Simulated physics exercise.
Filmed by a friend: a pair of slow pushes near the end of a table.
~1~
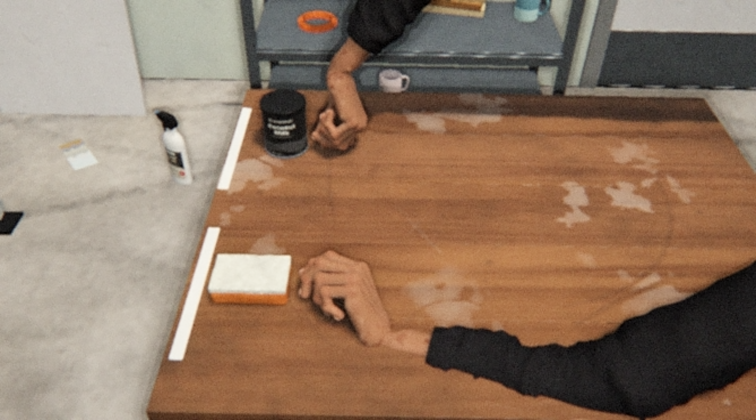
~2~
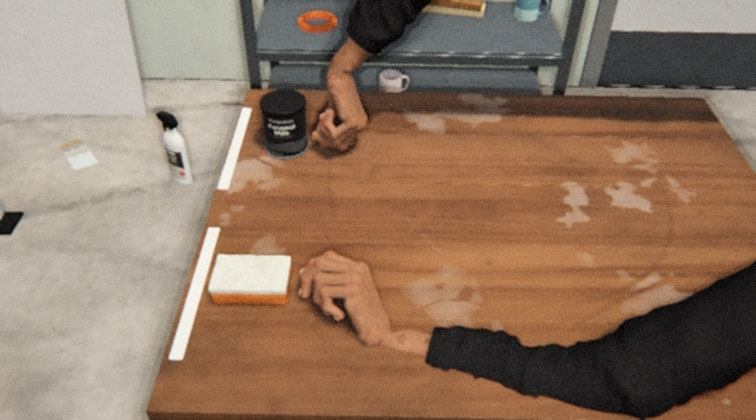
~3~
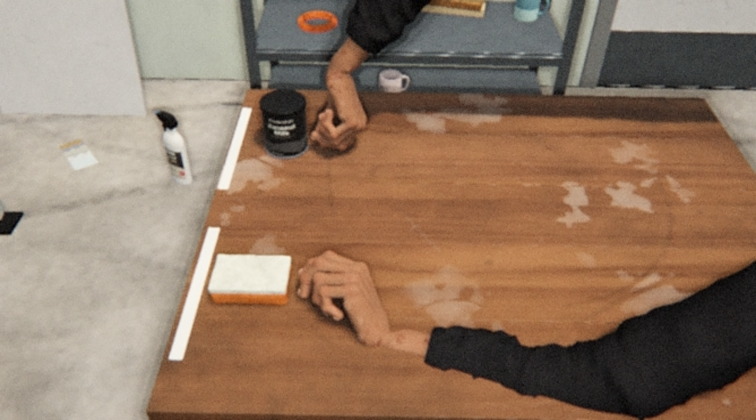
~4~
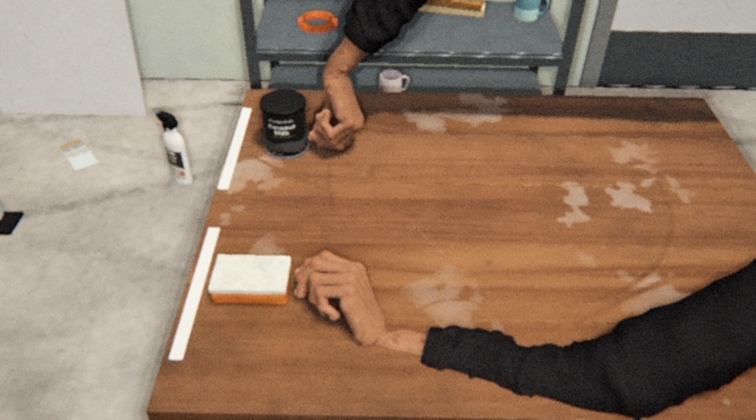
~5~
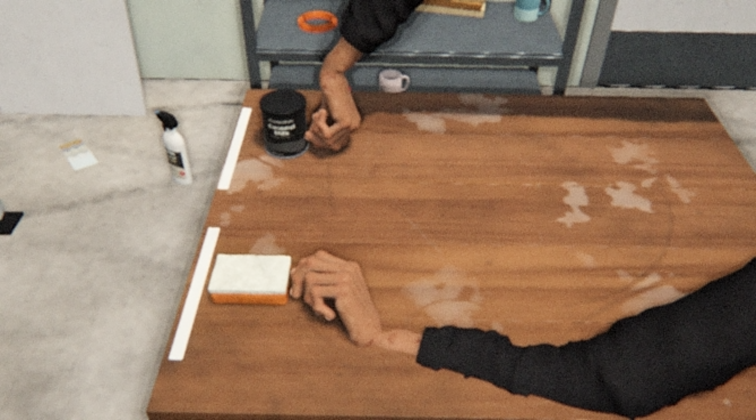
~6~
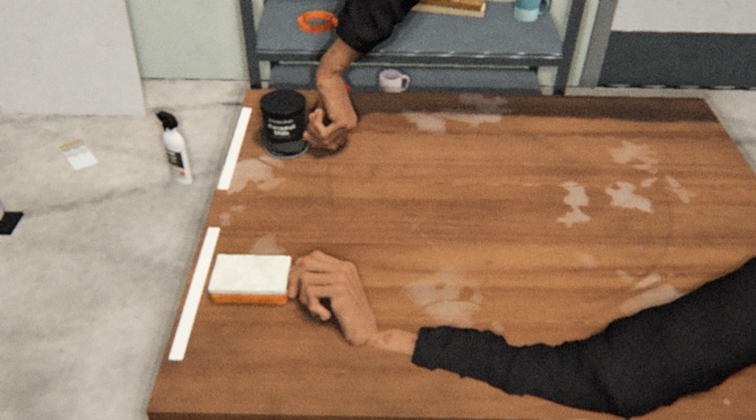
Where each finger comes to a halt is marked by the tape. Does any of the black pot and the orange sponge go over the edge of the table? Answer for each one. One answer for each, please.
Black pot - goes over, orange sponge - goes over.
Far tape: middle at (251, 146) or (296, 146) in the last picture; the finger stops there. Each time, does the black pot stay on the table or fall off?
Taking the two tries in turn, it slides on too far and then ends its slide early.
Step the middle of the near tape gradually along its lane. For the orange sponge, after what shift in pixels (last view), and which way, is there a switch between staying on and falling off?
Shift: 32 px, rightward.
Then, 1.88 s later than the last frame, black pot tilted by 41° near (197, 137); orange sponge dropping near (175, 375).
When it is over, the black pot falls off the table, near (153, 382); the orange sponge falls off the table.
